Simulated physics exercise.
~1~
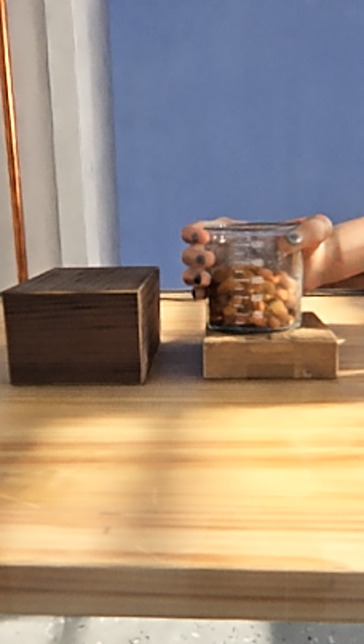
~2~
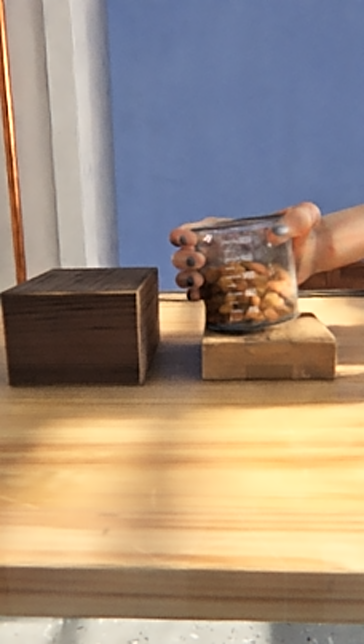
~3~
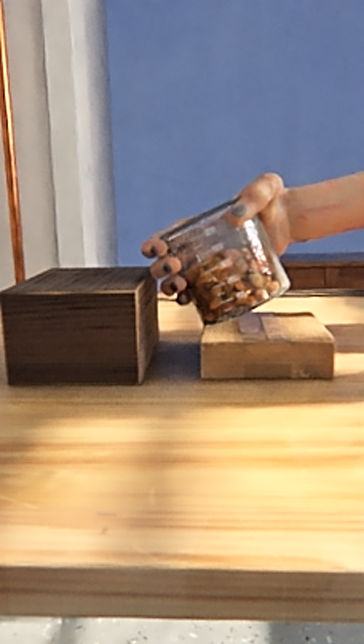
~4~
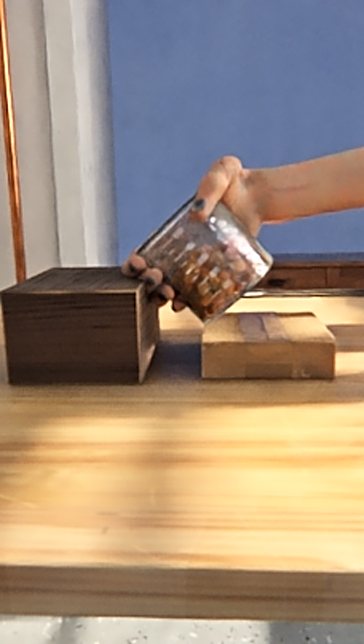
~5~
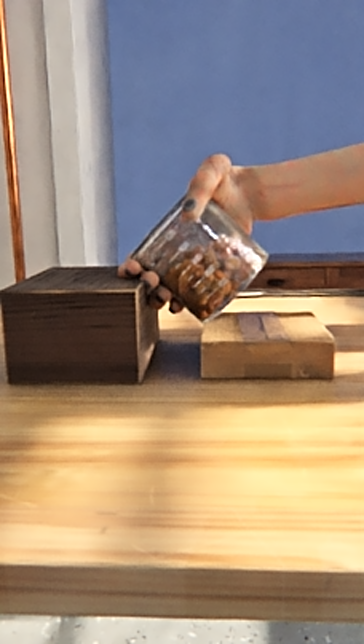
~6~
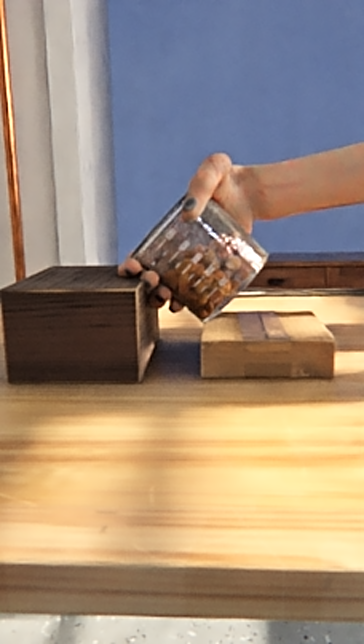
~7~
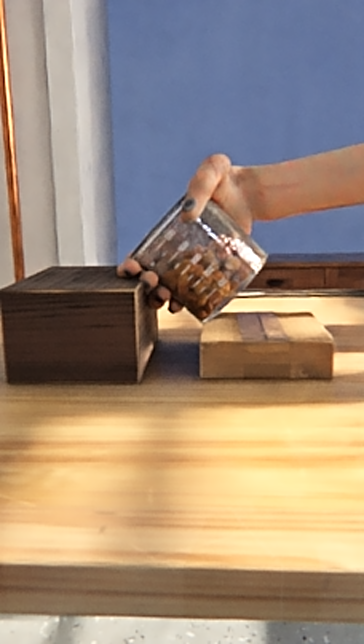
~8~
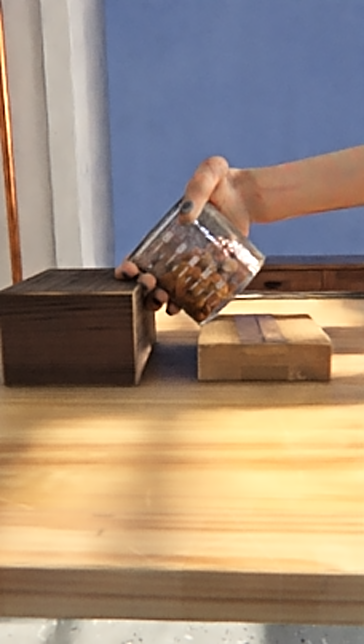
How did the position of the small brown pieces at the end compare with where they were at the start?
At the start they sat over the light block on the right, and by the end they were farther left and slightly higher, closer to the dark block.
